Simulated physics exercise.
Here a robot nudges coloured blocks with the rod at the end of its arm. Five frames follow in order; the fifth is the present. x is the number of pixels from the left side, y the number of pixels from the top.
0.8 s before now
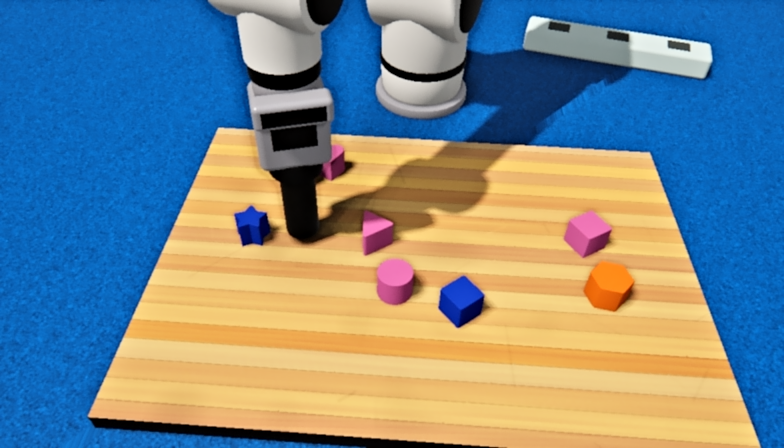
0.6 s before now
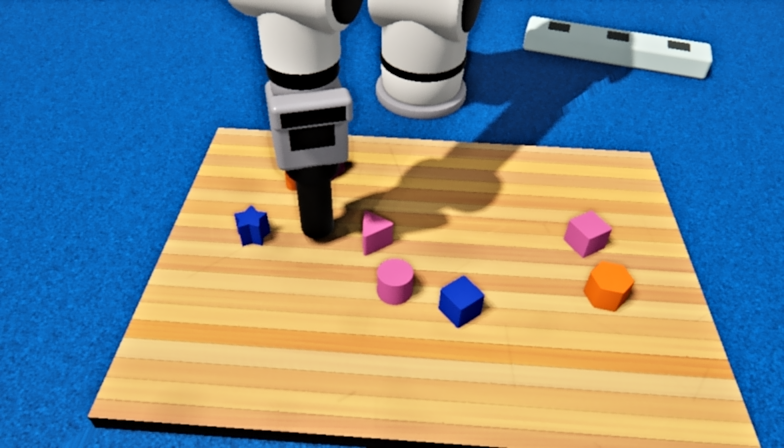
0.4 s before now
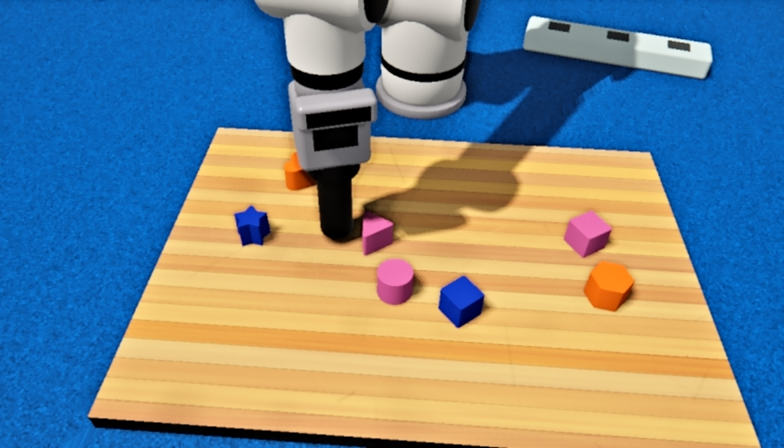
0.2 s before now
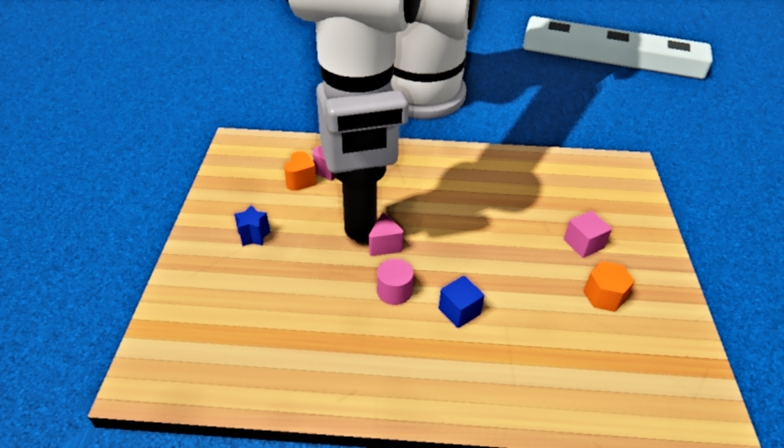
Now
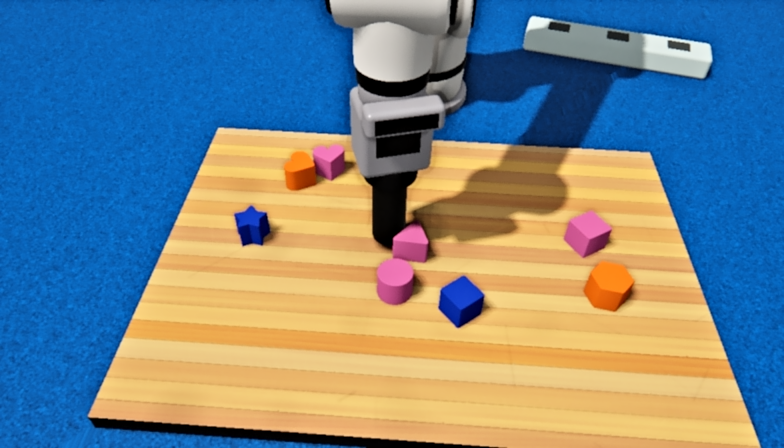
Robot arm sweeping its black rod rightward across a wooden board, then nudging a pink triangular block right among scattered coloured blocks.
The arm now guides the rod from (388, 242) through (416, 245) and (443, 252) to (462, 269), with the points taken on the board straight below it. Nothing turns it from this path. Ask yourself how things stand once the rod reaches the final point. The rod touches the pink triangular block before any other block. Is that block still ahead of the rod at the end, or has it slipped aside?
I think it holds its spot in front.
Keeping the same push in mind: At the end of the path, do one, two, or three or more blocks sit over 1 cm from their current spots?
When the path ends, I think you'll find one block out of place by more than 1 cm.
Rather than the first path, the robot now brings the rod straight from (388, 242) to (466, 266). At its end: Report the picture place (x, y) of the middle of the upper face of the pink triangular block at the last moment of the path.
Its top centre is at about (493, 261).
On the path given first. Halfway along, rod at (431, 240); pink triangular block at (451, 244), turned 20° clockwise.
At the end, rod at (463, 262); pink triangular block at (486, 266); blue square block in place.
